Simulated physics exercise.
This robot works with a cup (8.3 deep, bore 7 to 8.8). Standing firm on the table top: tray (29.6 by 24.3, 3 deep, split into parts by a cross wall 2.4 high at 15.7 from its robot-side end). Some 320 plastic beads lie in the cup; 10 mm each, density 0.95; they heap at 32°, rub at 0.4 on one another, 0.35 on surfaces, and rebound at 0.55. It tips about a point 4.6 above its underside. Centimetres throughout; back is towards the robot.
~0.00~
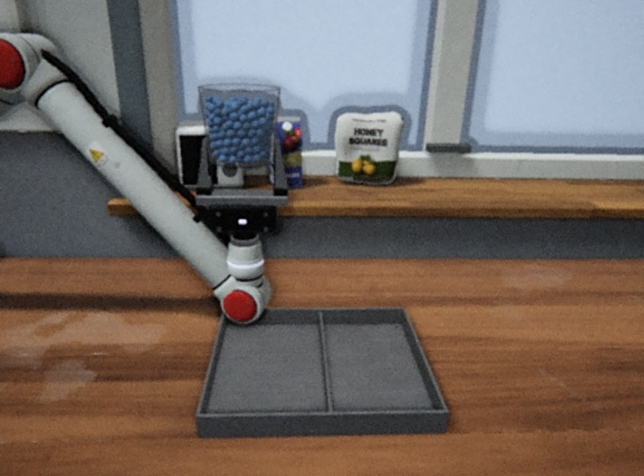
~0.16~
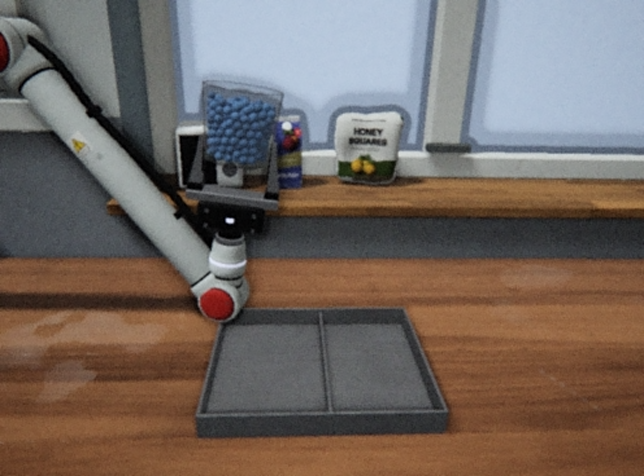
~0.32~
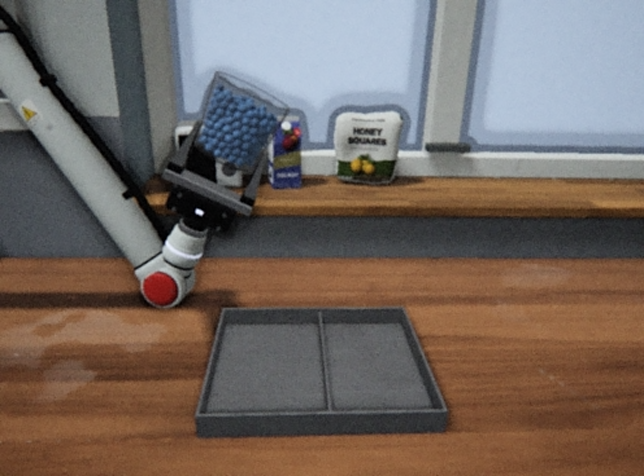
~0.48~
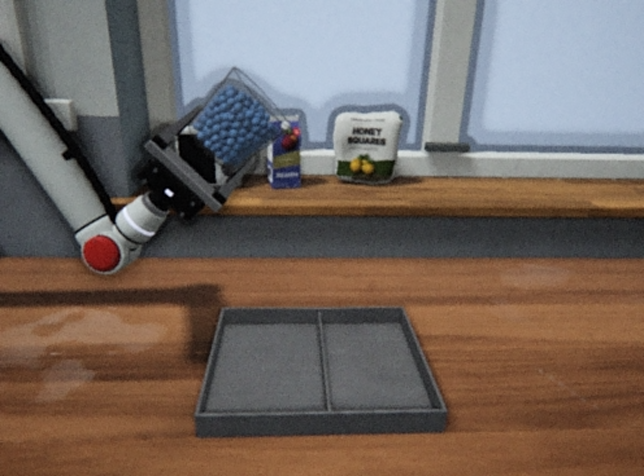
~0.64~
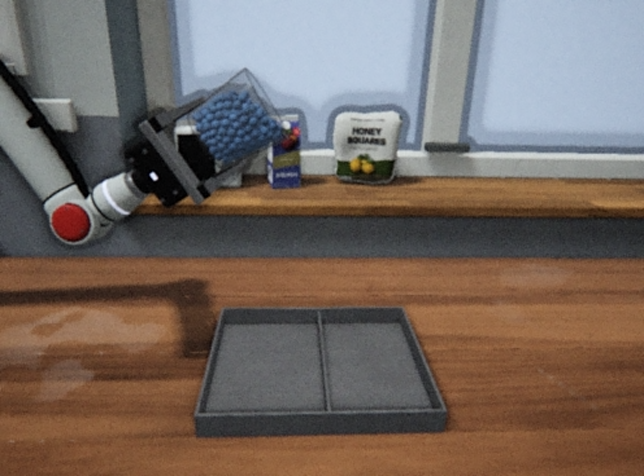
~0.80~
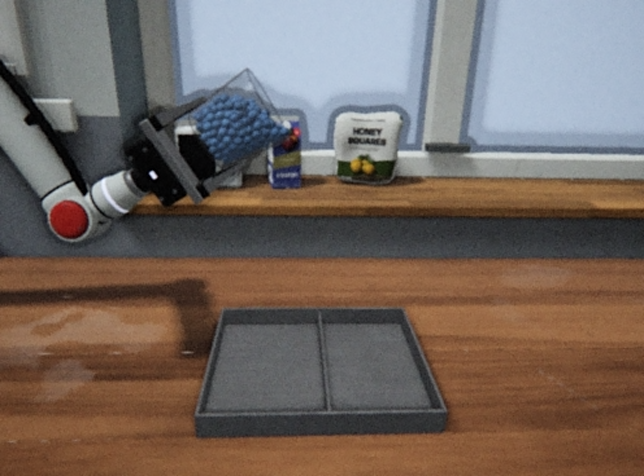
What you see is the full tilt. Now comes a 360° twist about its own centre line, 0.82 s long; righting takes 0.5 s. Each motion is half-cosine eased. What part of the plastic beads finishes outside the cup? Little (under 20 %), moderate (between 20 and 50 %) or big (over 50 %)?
Answer: Little; under 20 % of the plastic beads finish outside the cup.
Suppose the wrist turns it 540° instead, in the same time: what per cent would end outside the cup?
In that case some 5 per cent.
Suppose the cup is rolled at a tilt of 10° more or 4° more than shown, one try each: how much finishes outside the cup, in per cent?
Some 20 and 10 per cent.
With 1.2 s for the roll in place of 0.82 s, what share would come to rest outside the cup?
It would be near 5 per cent.
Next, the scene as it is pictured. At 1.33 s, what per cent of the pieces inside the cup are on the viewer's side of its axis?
Some 45 per cent.
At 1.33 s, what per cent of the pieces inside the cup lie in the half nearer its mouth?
About 45 per cent.
After 1.33 s, tipped 59°, highest piece 39 above the table; 314 in the cup, 7 in flight or on a rim.
After 1.86 s, tipped 32°, highest piece 38 above the table; 297 in the cup, 10 in the far-side part, 4 in the robot-side part, 2 on the table or floor, 8 in flight or on a rim.
After 2.32 s, upright, highest piece 39 above the table; 297 in the cup, 16 in the far-side part, 4 in the robot-side part, 4 on the table or floor.
After 3.02 s, upright, highest piece 39 above the table; 297 in the cup, 16 in the far-side part, 4 in the robot-side part, 4 on the table or floor.
In the end, 297 in the cup, 16 in the far-side part, 4 in the robot-side part, 4 on the table or floor. That is 7 % outside the cup.
